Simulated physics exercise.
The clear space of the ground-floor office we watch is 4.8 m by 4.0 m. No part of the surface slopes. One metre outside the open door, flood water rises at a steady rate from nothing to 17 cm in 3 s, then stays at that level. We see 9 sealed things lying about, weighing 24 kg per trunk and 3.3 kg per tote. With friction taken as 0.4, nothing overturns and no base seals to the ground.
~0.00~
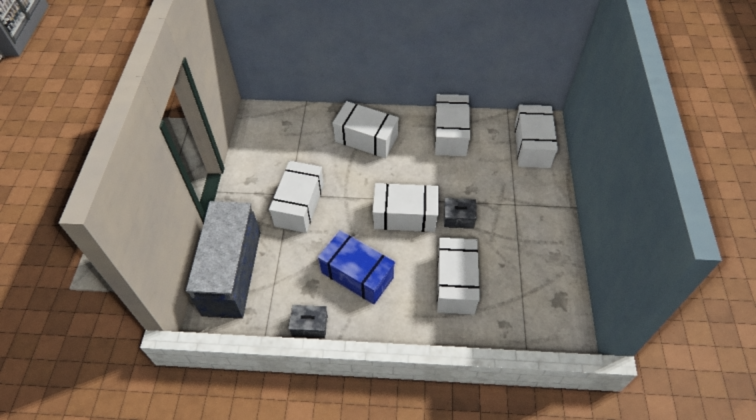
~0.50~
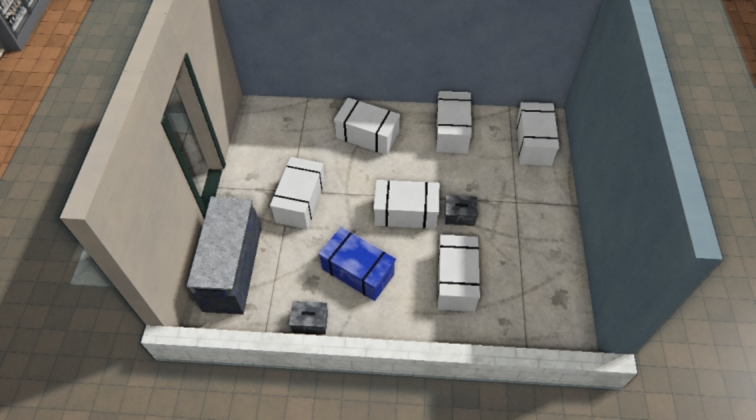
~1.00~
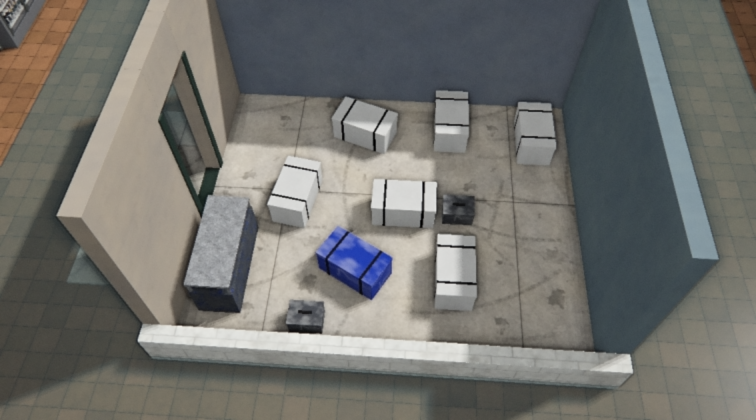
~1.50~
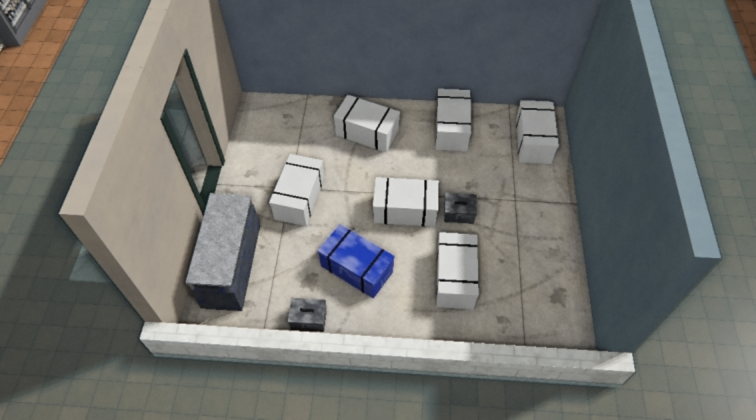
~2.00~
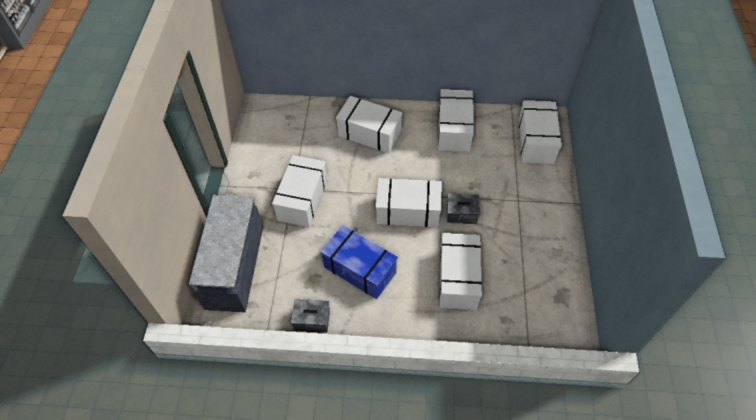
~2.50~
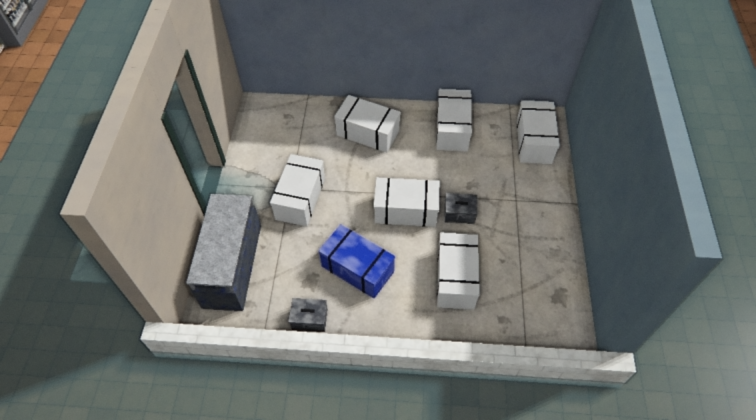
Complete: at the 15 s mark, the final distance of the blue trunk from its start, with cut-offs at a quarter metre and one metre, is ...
Short of a quarter metre.
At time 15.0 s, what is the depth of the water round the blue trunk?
I'd say around 5 cm.
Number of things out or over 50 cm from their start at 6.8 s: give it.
I count 1.
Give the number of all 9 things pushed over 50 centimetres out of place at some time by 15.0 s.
That makes 6.
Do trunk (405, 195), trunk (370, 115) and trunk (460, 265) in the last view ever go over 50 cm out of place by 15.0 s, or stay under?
Note - in order: Farther; farther; smaller.
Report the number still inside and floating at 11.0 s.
Count: 2.
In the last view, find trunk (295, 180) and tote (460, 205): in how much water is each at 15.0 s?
First about 7 cm, second about 7 cm.
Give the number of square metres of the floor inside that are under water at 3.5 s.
I'd estimate close to 2.0 m2.
After 3.5 s the blue trunk is near (357, 253), 0.0 m from its start, aground; 0 afloat.
After 6.8 s the blue trunk is near (357, 253), 0.0 m from its start, aground; 0 afloat.
After 11.0 s the blue trunk is near (357, 253), 0.0 m from its start, aground; 2 afloat.
After 15.0 s the blue trunk is near (357, 253), 0.0 m from its start, aground; 8 afloat.
